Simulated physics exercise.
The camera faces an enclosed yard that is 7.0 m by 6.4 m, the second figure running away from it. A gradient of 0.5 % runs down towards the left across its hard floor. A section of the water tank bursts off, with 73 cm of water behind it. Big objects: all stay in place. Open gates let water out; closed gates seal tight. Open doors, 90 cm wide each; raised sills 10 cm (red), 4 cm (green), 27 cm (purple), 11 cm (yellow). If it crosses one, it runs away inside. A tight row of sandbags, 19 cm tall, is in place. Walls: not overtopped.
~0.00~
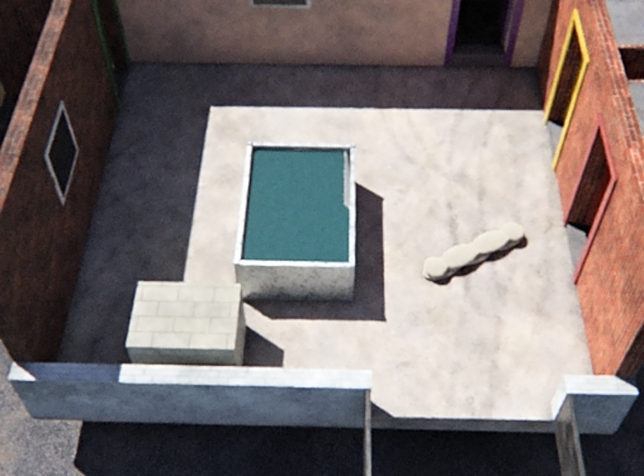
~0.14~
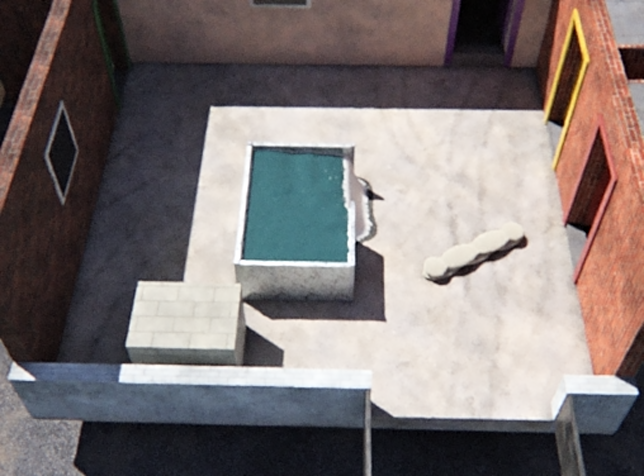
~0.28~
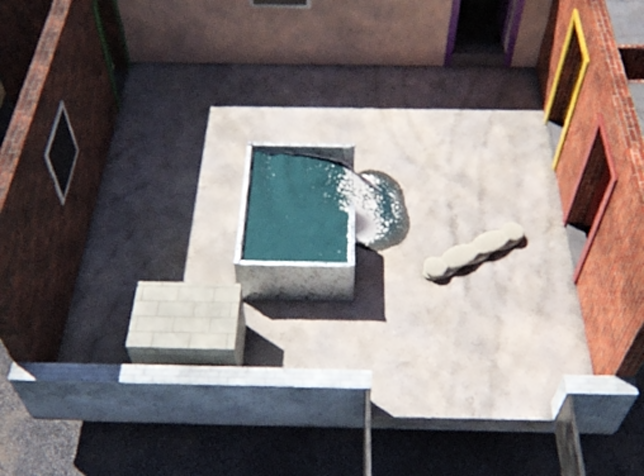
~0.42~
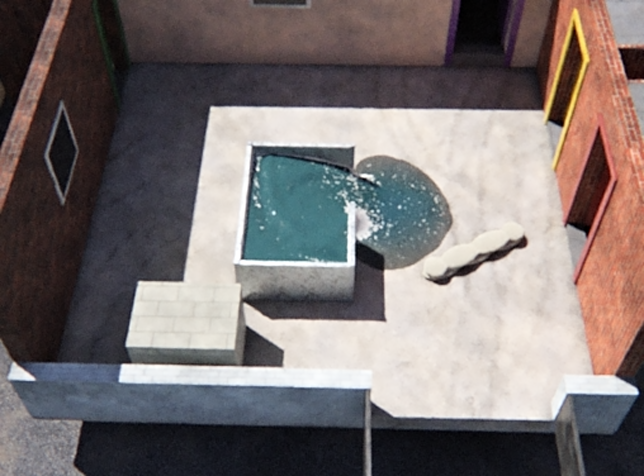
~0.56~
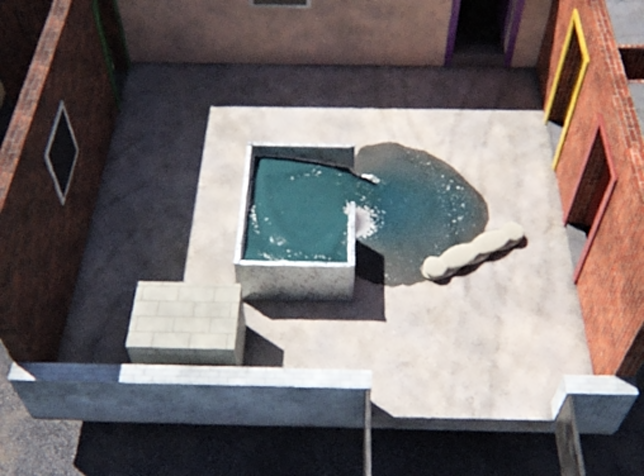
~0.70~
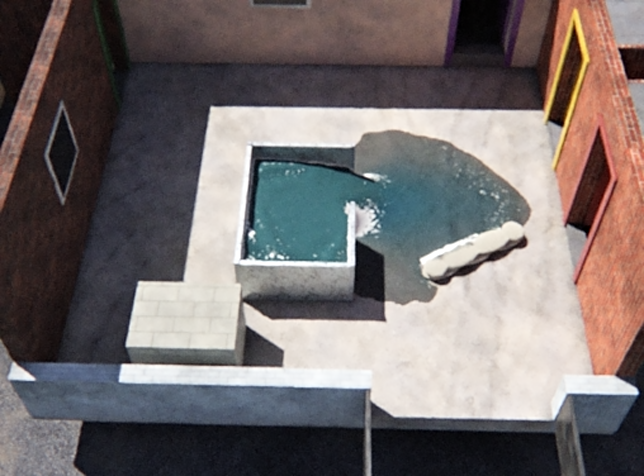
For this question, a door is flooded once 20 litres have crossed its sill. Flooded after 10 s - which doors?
Outcome: Red door: Not over; green door: Over; purple door: Not over; yellow door: Over.
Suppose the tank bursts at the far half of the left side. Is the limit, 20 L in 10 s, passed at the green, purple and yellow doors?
Door by door - green: Out of bounds, purple: Within bounds, yellow: Within bounds.
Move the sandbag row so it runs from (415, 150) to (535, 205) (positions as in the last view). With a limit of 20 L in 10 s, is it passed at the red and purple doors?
At the red door the limit is exceeded, and at the purple door it is not reached.
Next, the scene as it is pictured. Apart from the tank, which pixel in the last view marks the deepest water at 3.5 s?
Position: About (528, 70).
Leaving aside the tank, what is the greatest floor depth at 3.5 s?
Up to some 29 cm.
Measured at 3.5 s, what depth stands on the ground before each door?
In cm: Red 9, green 0, purple 22, yellow 17.
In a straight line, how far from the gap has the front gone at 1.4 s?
Distance: Approx. 3.6 m.
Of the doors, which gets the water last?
That would be the green door.
After 1.4 s water covers 25 % of the floor and is deepest (36 cm) near (360, 204); red door 6 cm at the sill, 0 L in, green door not reached, purple door not reached, yellow door 21 cm at the sill, 2 L in.
After 2.2 s water covers 30 % of the floor and is deepest (45 cm) near (528, 70); red door 12 cm at the sill, 2 L in, green door not reached, purple door 14 cm at the sill, 0 L in, yellow door 22 cm at the sill, 40 L in.
After 3.5 s water covers 40 % of the floor and is deepest (29 cm) near (528, 70); red door 9 cm at the sill, 7 L in, green door not reached, purple door 22 cm at the sill, 1 L in, yellow door 17 cm at the sill, 82 L in.
After 6.0 s water covers 75 % of the floor and is deepest (16 cm) near (508, 77); red door 6 cm at the sill, 8 L in, green door 9 cm at the sill, 1 L in, purple door 14 cm at the sill, 2 L in, yellow door 13 cm at the sill, 103 L in.
After 10.0 s water covers 90 % of the floor and is deepest (10 cm) near (124, 93); red door 4 cm at the sill, 8 L in, green door 9 cm at the sill, 96 L in, purple door 6 cm at the sill, 2 L in, yellow door 6 cm at the sill, 105 L in.
